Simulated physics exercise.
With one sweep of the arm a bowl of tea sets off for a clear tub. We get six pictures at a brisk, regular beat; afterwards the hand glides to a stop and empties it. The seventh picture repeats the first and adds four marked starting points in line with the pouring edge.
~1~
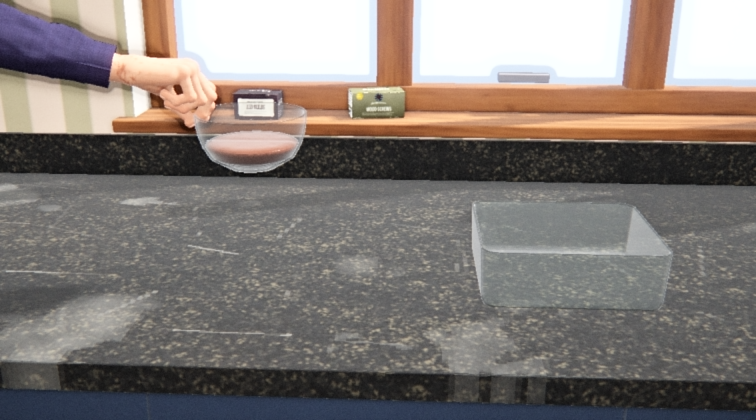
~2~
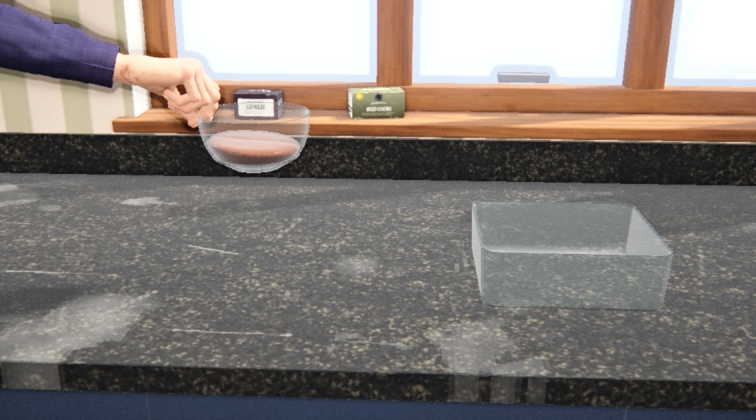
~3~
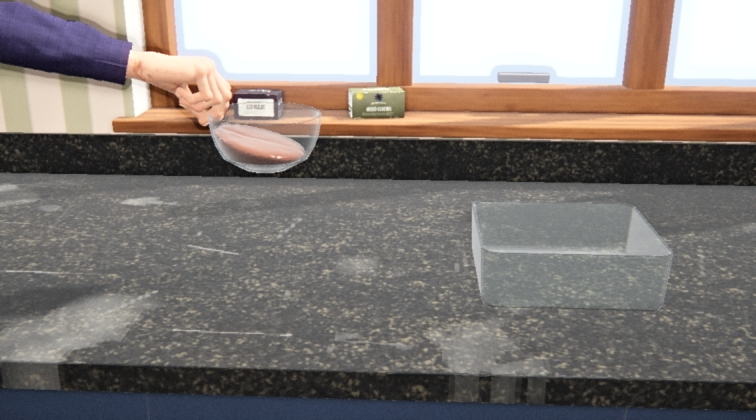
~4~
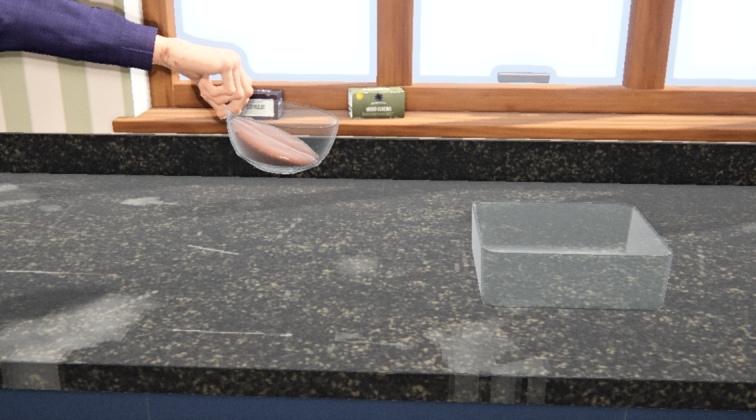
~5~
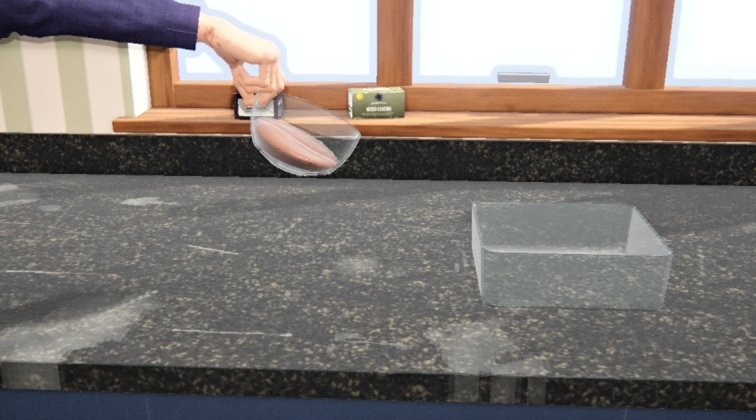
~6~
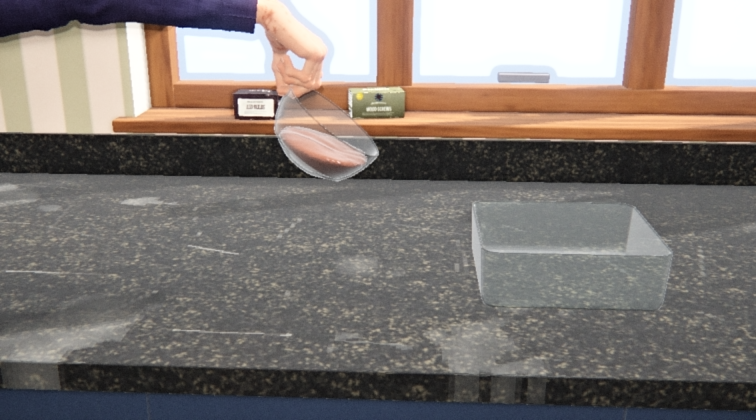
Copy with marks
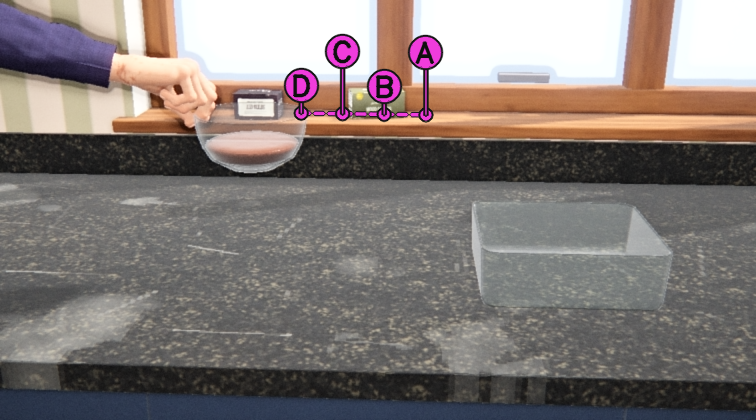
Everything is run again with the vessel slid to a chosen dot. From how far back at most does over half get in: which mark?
C will do.
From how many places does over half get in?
Three of the four.
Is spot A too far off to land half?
No.
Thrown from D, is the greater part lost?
Yes, that goes wrong.
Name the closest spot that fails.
The answer is D.
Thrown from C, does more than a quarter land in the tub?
Yes, clearly.
On the marked copy, A at (425, 114); B at (384, 114); C at (342, 113); D at (301, 113).
With A, about 84 % lands in the tub, 6 % falls short and 11 % goes beside or beyond.
With B, about 76 % lands in the tub, 2 % falls short and 22 % goes beside or beyond.
With C, about 69 % lands in the tub, 17 % falls short and 14 % goes beside or beyond.
With D, about 20 % lands in the tub, 76 % falls short and 4 % goes beside or beyond.
